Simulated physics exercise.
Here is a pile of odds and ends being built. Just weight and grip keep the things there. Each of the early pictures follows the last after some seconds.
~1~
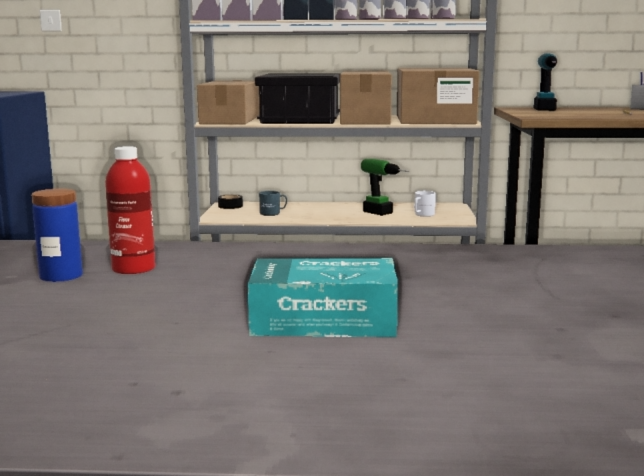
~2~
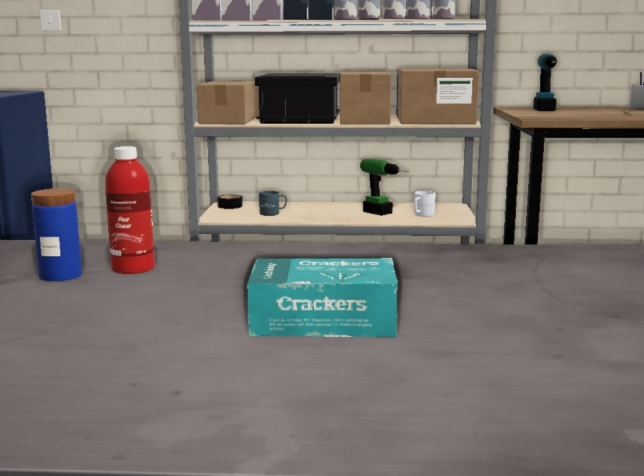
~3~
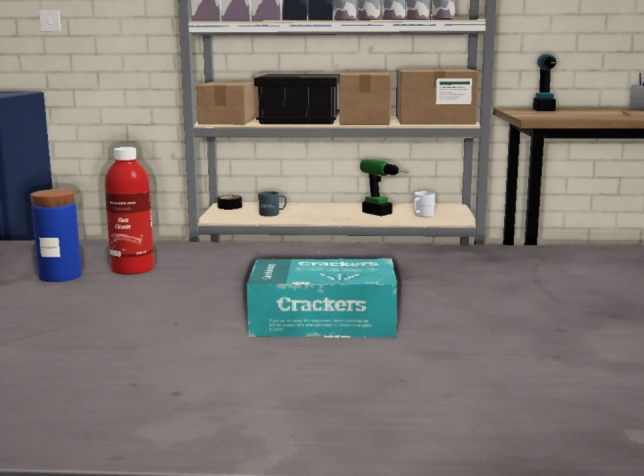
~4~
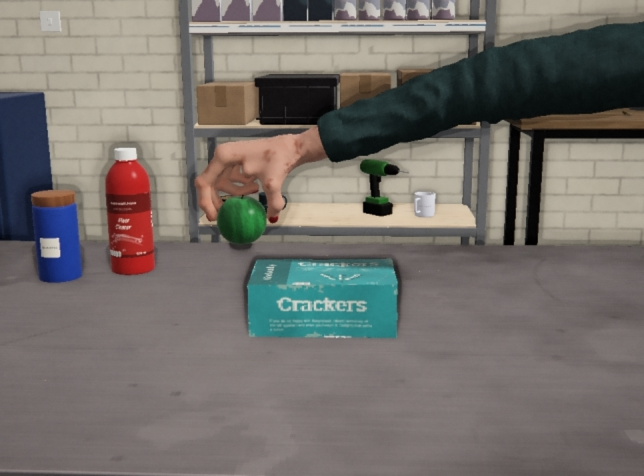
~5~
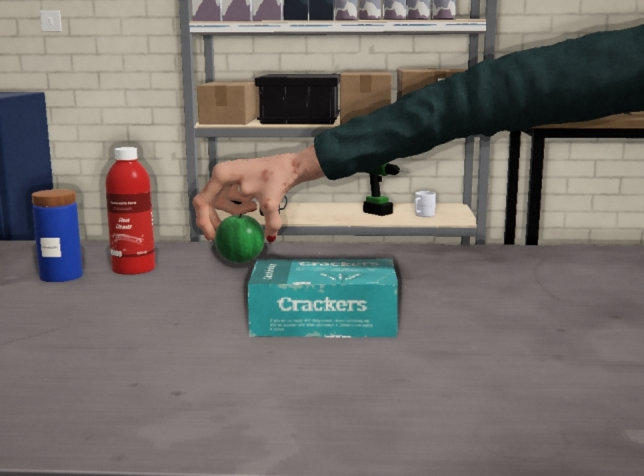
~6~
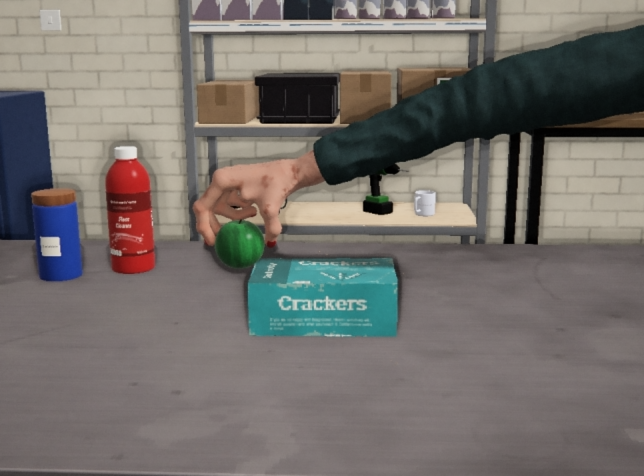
On a gray tabletop with a blue jar, a red bottle and a turquoise crackers box, nothing moved at first; then a hand in a dark green sleeve lowered a green apple behind the box's left end.
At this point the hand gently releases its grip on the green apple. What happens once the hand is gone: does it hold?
It will not remain standing.
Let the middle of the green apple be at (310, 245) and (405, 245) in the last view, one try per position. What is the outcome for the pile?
The pile remains stable in the first case, then in the second case it tips over.
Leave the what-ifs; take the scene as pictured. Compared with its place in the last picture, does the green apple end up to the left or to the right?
It heads leftwards.
Then, 0.20 s after the last picture, green apple rolled a little near (227, 264).
Then, 0.30 s after the last picture, green apple now fallen.
At rest, fallen, green apple; the other 3 in place. Seen from the same camera at the end, green apple near (212, 297). The pile comes apart.
